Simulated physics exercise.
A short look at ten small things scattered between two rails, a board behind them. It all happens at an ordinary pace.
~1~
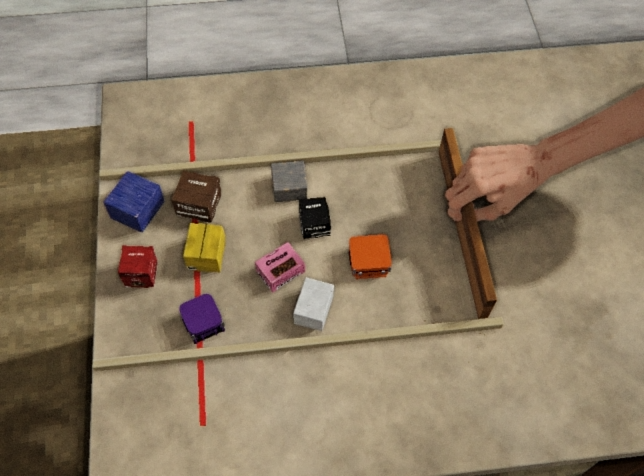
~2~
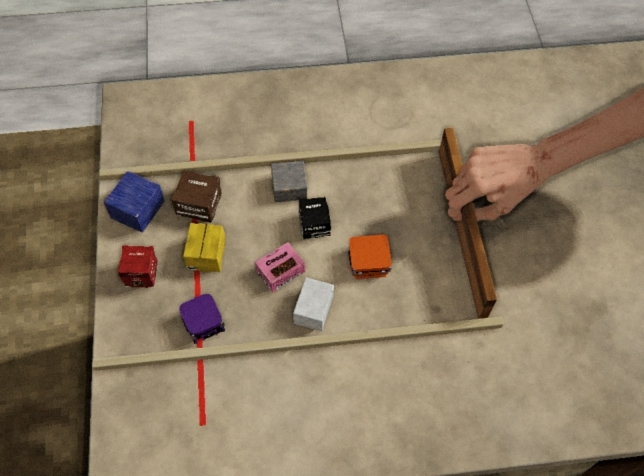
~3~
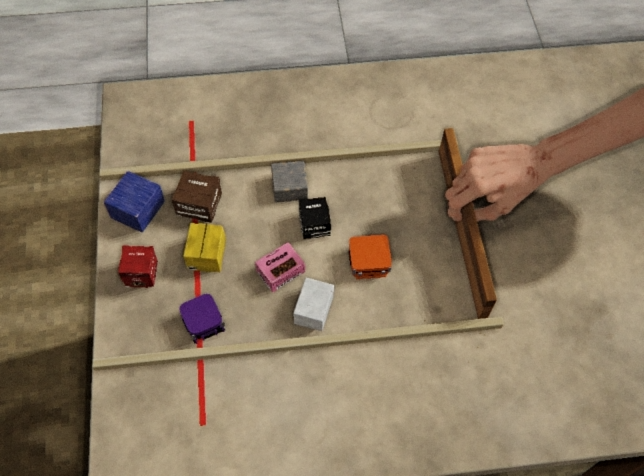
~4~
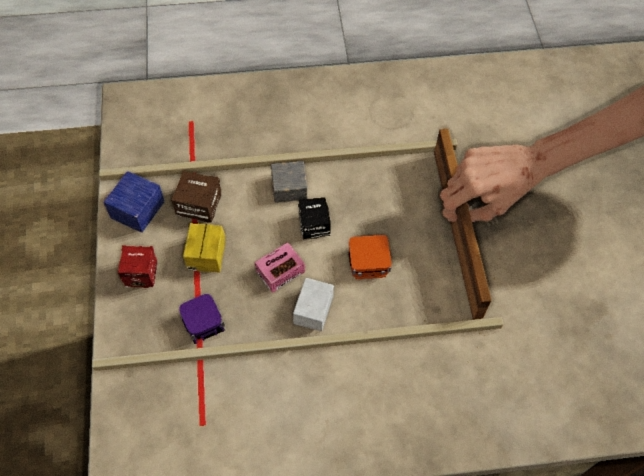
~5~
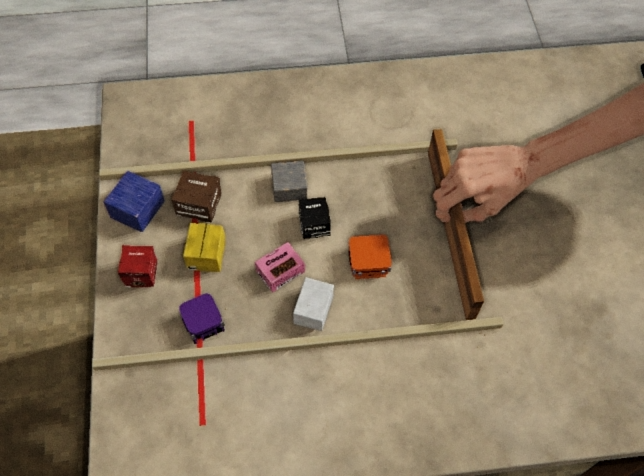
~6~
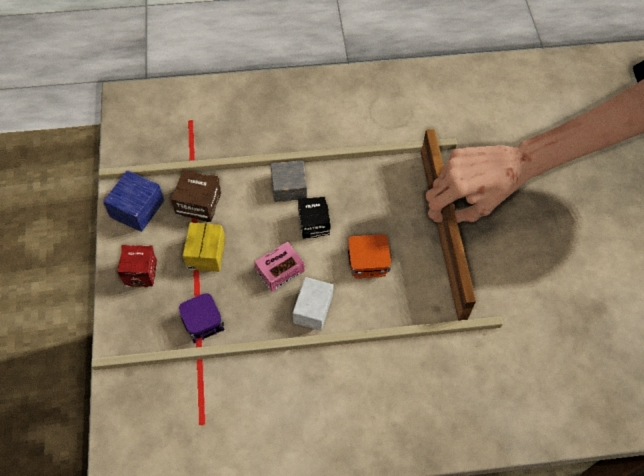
A hand sliding a wooden board slightly left between two rails, while the scattered coloured blocks in front of it stay still.
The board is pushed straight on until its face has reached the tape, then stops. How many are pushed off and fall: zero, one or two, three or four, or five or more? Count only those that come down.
The number that fall off is zero.
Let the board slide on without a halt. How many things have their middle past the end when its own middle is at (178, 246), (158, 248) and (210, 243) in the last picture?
Place by place, 2, 2 and 0.
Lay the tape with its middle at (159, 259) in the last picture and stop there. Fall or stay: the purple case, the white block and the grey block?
The purple case is kept; the white block survives; the grey block remains up.
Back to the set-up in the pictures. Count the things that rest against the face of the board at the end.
In contact: 4.
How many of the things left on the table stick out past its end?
The number is 2.
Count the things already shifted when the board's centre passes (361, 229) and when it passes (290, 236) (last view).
1 and 6.
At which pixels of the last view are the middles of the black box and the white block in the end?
First (179, 229), then (182, 321).
Soon after, none off yet; blue block at rest near (134, 201); red box at rest near (138, 266); purple case at rest near (201, 318).
At rest, the number that fall off is zero.
